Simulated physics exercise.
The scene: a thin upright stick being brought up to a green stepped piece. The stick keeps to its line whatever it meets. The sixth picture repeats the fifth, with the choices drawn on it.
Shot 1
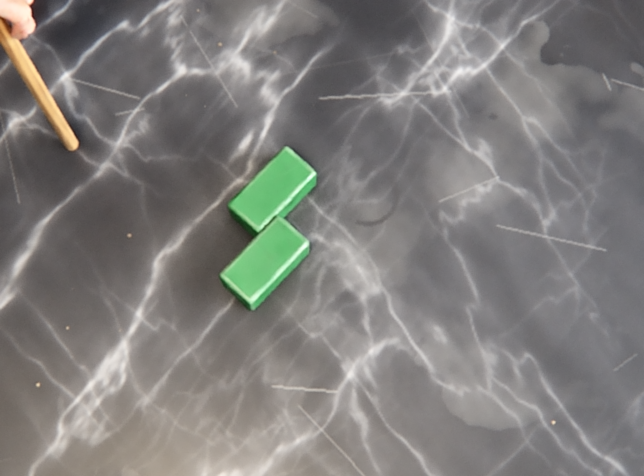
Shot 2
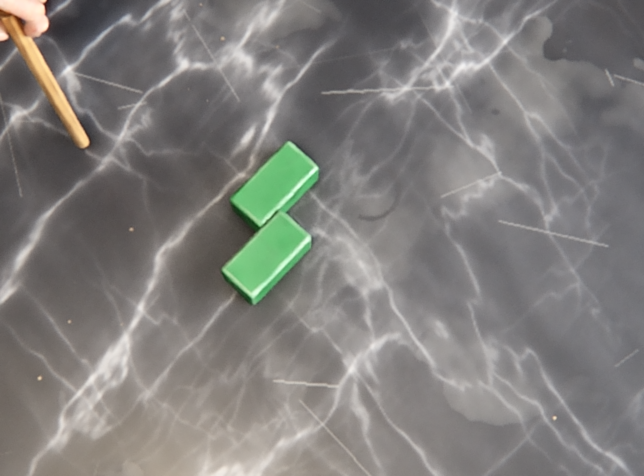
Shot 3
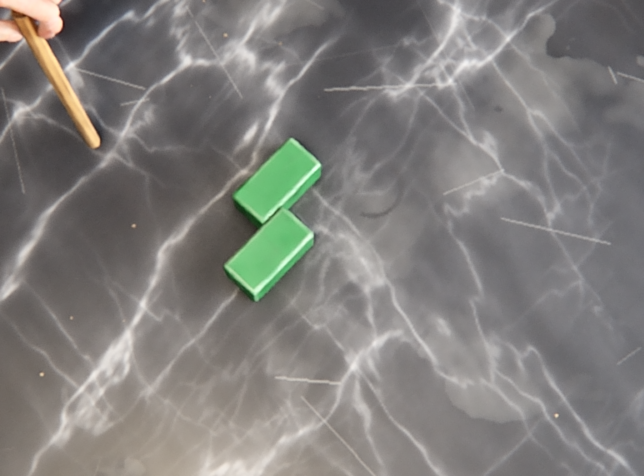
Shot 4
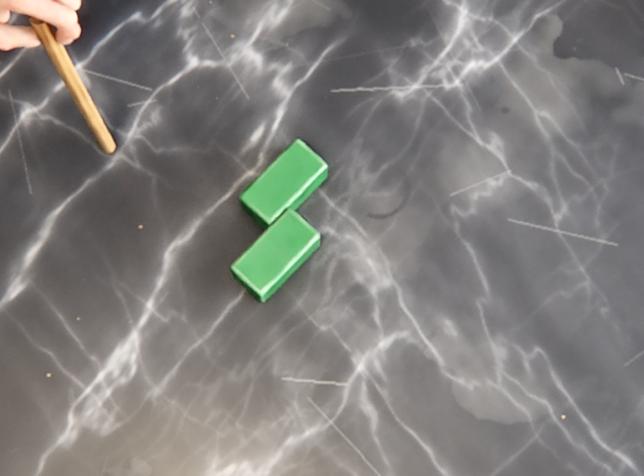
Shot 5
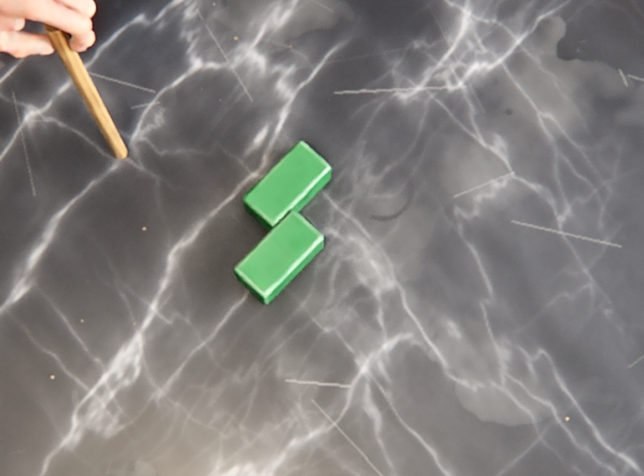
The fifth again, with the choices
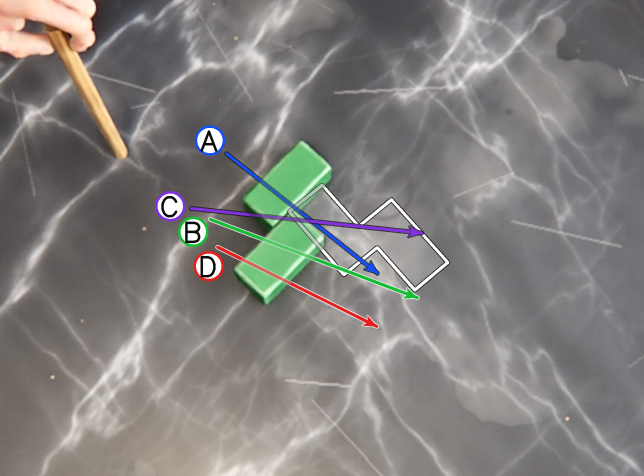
Thin wooden stick held in a hand at upper left, moving a little rightward near a green stepped piece on dark marble.
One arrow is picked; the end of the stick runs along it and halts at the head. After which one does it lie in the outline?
It ends in the outline with B.
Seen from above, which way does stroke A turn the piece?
It turns clockwise.
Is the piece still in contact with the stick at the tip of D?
No.
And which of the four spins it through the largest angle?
That is B.
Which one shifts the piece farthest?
C.
On the marked copy, A from (226, 154) to (378, 273); B from (210, 219) to (417, 298); C from (191, 208) to (422, 233); D from (218, 247) to (377, 326).
Following B. Soon after the start, foot of the stick (284, 247), piece (305, 258).
Later, foot of the stick (360, 276), piece (386, 253).
In the end, foot of the stick (417, 298), piece (407, 235); it fills the outline.
As for the rest, A leaves the piece out of the outline, at (292, 313); C leaves the piece out of the outline, at (443, 248); D leaves the piece out of the outline, at (359, 250).
